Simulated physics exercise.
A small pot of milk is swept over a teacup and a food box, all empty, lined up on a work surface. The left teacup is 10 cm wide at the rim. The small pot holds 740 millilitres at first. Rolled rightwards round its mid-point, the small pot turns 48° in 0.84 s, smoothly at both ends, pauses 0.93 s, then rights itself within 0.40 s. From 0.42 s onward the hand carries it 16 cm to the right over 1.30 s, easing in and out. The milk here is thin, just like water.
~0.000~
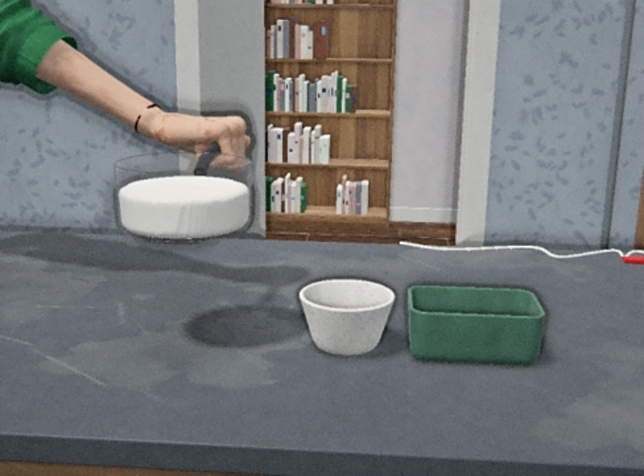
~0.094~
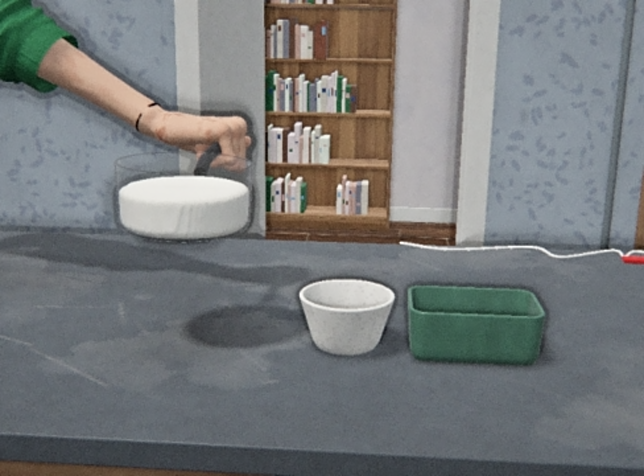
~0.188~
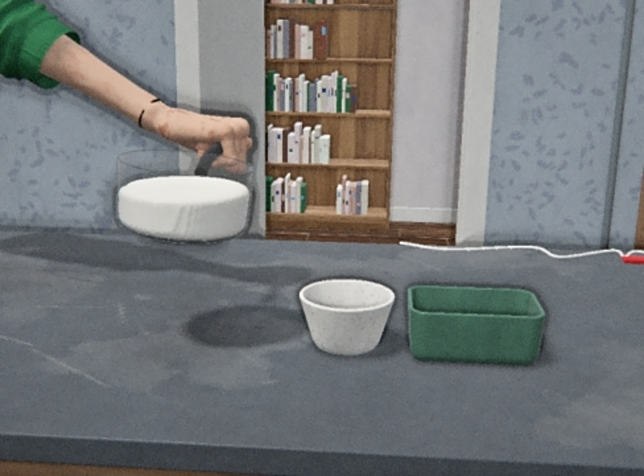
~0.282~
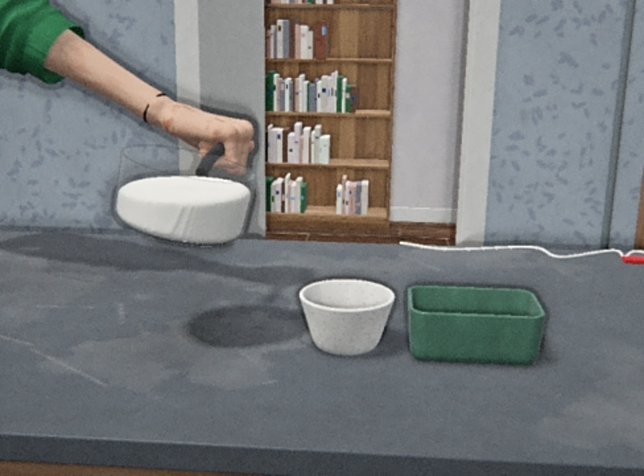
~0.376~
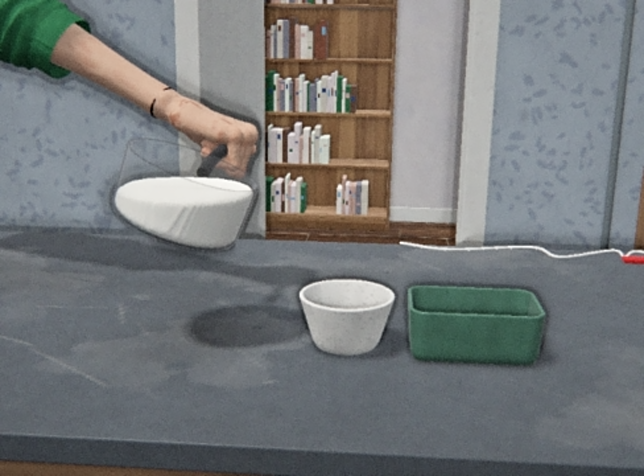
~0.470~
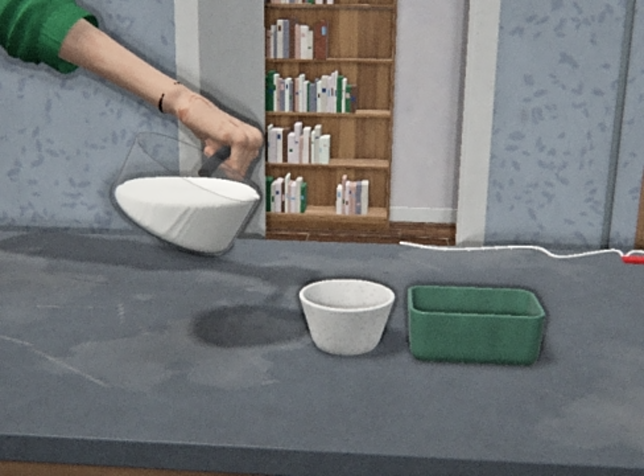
A hand in a green sleeve holds a clear glass pot of white milk above the left side of a dark grey work surface, seen from the front and slightly above, with a bookcase beyond a doorway. A white teacup and, to its right, a green food box stand near the middle. The pot, at first level, tilts steadily rightwards while the camera stays still.
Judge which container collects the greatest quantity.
Number one.
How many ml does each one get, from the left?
About 210 ml on the left and 80 ml on the right.
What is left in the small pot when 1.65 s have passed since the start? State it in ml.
Liquid remaining: Approx. 300 ml.
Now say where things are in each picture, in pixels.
In the first frame, tilt 0°; pouring edge (250, 166); surface from (124, 185) to (248, 190); the left teacup's rim runs from (301, 294) to (393, 298); the right food box's rim runs from (410, 300) to (538, 305).
In the second frame, tilt 1°; pouring edge (251, 168); surface from (125, 185) to (249, 190).
In the third frame, tilt 6°; pouring edge (252, 173); surface from (124, 185) to (248, 191).
In the fourth frame, tilt 12°; pouring edge (255, 180); surface from (124, 185) to (251, 192).
In the fifth frame, tilt 20°; pouring edge (256, 190); surface from (122, 186) to (252, 191).
In the sixth frame, tilt 28°; pouring edge (257, 201); surface from (121, 184) to (258, 192).
By 0.94 s the tilt is 48° and from the left they hold 105 ml, 0 ml, the small pot 485 ml, and 30 ml is on the work surface.
By 1.29 s the tilt is 48° and from the left they hold 195 ml, 5 ml, the small pot 365 ml, and 60 ml is on the work surface.
By 1.65 s the tilt is 48° and from the left they hold 210 ml, 50 ml, the small pot 305 ml, and 155 ml is on the work surface.
By 2.05 s the tilt is 10° and from the left they hold 210 ml, 75 ml, the small pot 285 ml, and 165 ml is on the work surface.
At rest from the left they hold 210 ml, 75 ml, the small pot 285 ml, and 165 ml is on the work surface.
